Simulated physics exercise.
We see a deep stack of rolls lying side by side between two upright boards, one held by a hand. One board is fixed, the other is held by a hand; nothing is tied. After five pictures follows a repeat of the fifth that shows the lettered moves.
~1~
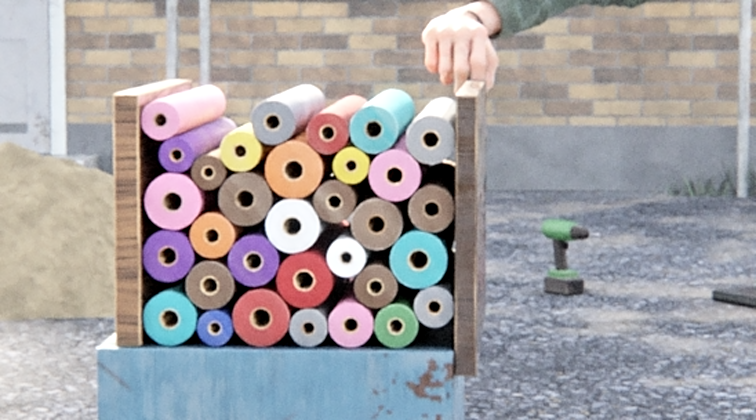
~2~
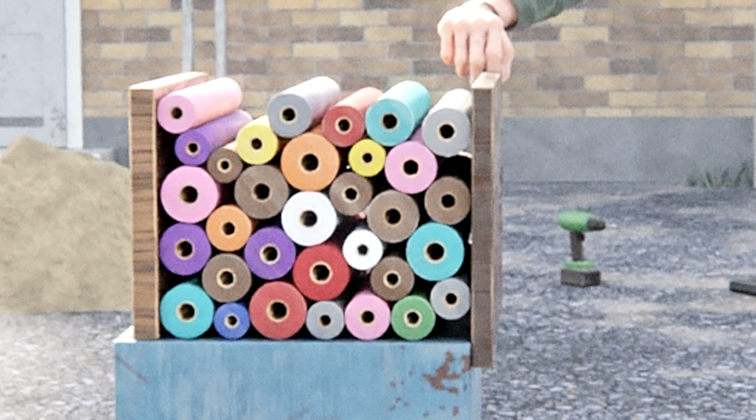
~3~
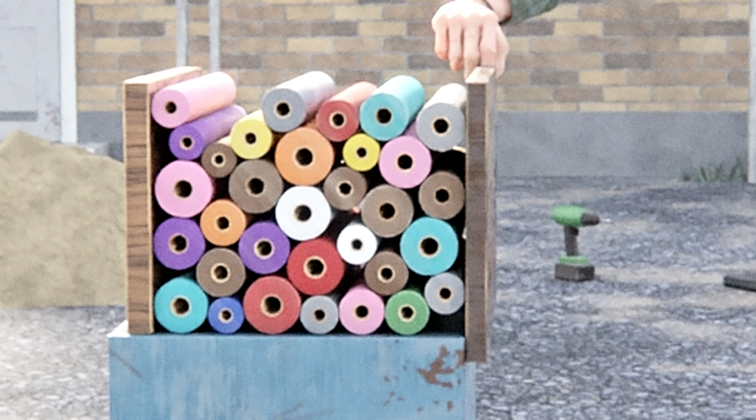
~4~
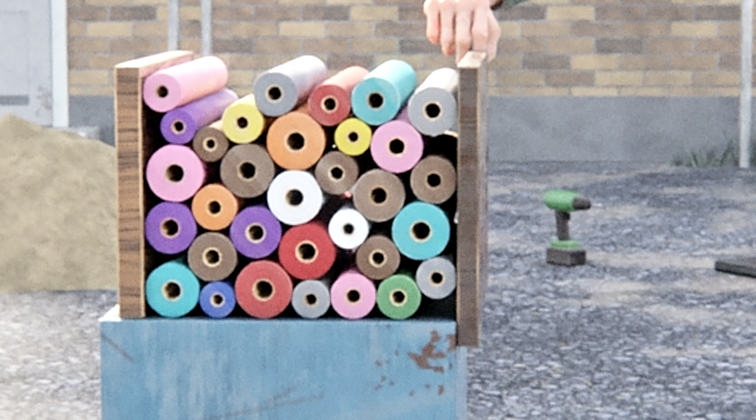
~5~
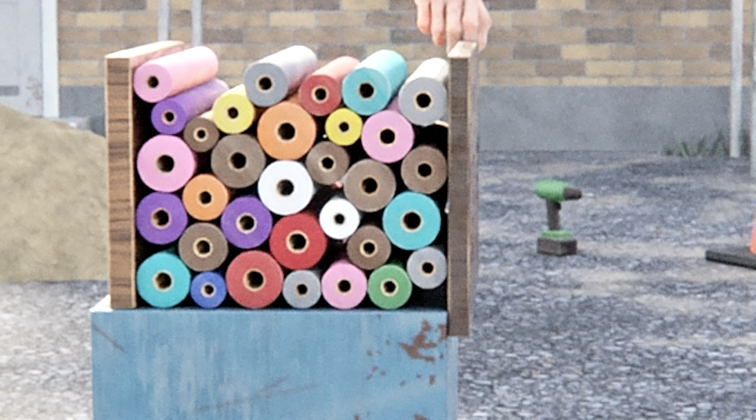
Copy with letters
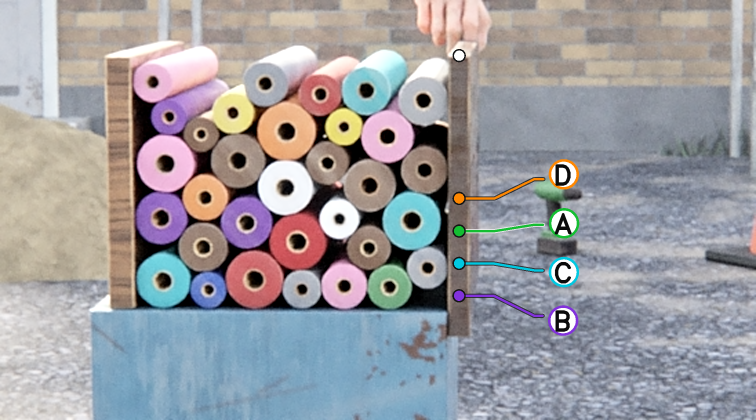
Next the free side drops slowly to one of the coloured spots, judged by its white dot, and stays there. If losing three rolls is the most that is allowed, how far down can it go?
It can be let down to D.
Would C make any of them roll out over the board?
Yes.
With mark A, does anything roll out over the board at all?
Yes, at A.
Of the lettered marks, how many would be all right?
One of the four.
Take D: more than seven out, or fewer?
It loses fewer than seven.
On the marked copy, A at (459, 231); B at (459, 296); C at (459, 263); D at (459, 199); the white dot at (459, 55).
Taking D. A third of the way, top of the board (448, 128).
Two thirds of the way, top of the board (448, 198).
When it is over, top of the board (448, 198), two out over the board.
As for the rest, A more than three out over the board; B more than three out over the board; C more than three out over the board.
